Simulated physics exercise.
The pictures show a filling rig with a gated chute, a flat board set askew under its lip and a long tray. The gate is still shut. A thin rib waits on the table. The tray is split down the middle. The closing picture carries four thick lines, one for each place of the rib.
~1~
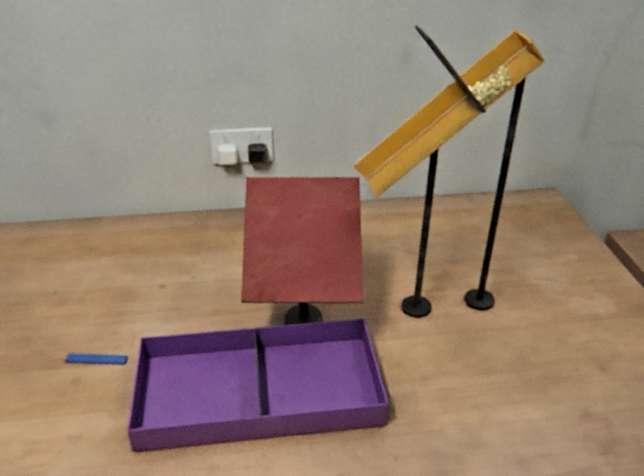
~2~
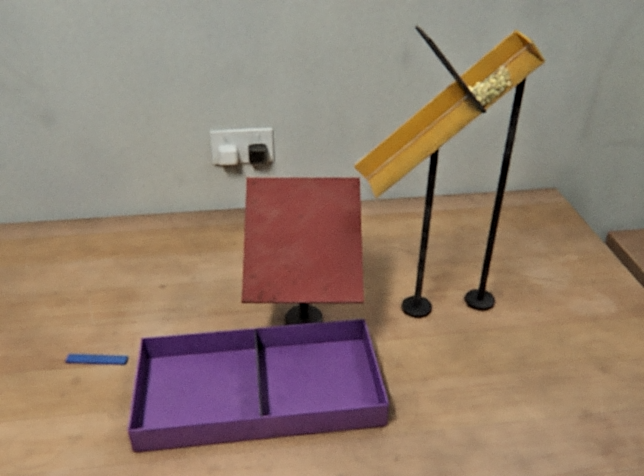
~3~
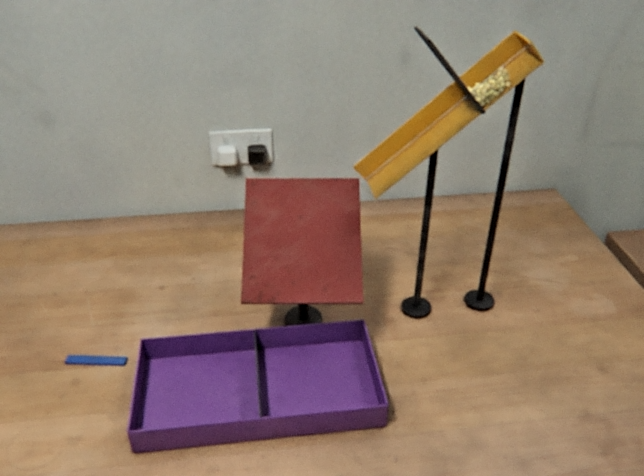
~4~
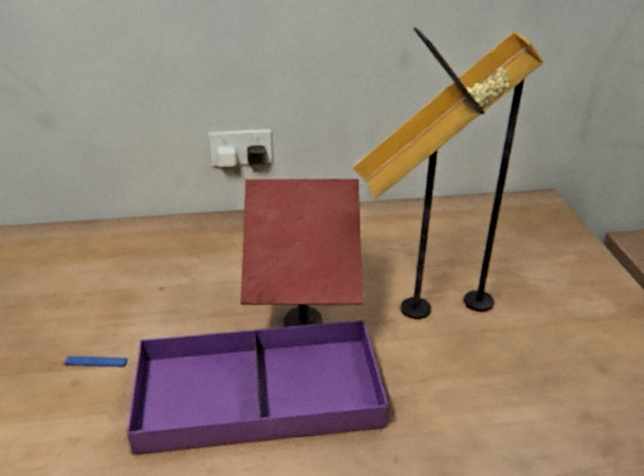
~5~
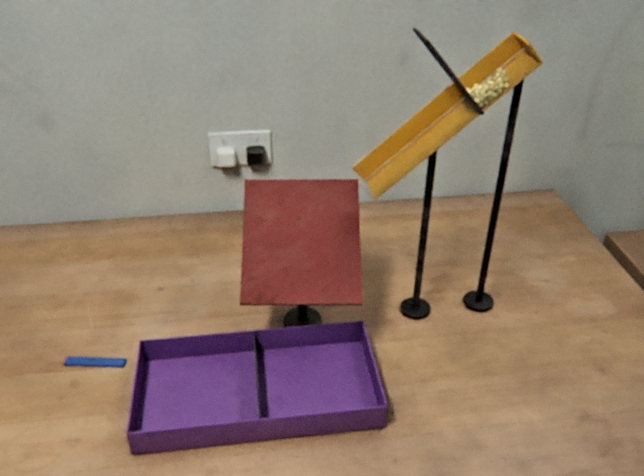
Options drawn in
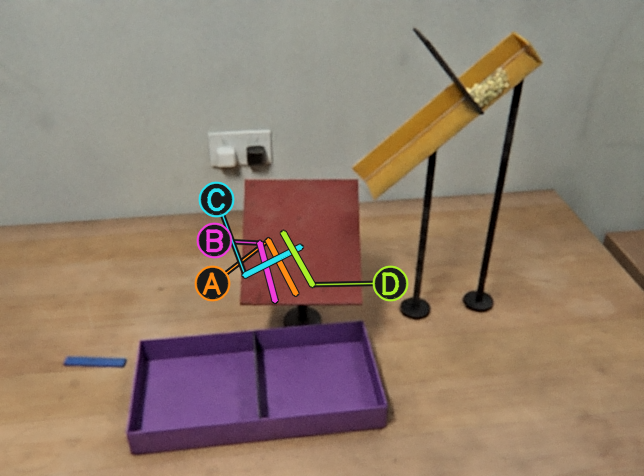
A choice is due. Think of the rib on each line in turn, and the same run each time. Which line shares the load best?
It is C.
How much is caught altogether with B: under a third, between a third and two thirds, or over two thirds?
It is over two thirds.
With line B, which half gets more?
The right half.
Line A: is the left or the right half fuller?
More lands on the right.
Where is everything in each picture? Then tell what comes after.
In the first picture, load behind the gate at (489, 89), soya beans; lip of the chute at (372, 189), sloping fairly steeply.
In the second picture, middle of the board at (303, 237), tilted fairly steeply; middle of its low edge at (303, 302); of its high edge at (303, 177).
In the third picture, front corners of the tray at (128, 432) and (387, 405); front end of its middle wall at (261, 418); gate still shut at (459, 82).
In the fourth picture, middle of the load at (488, 91); lip at (371, 191).
In the fifth picture, middle of the load at (487, 91); lip at (370, 191).
On the marked copy, line A from (268, 240) to (295, 293); line B from (259, 243) to (275, 300); line C from (300, 247) to (245, 275); line D from (283, 233) to (312, 284).
With A, of what is caught, a small part in the left half, nearly all in the right.
With B, of what is caught, a small part in the left half, nearly all in the right.
With C, of what is caught, about half in the left half, about half in the right.
With D, of what is caught, a small part in the left half, nearly all in the right.
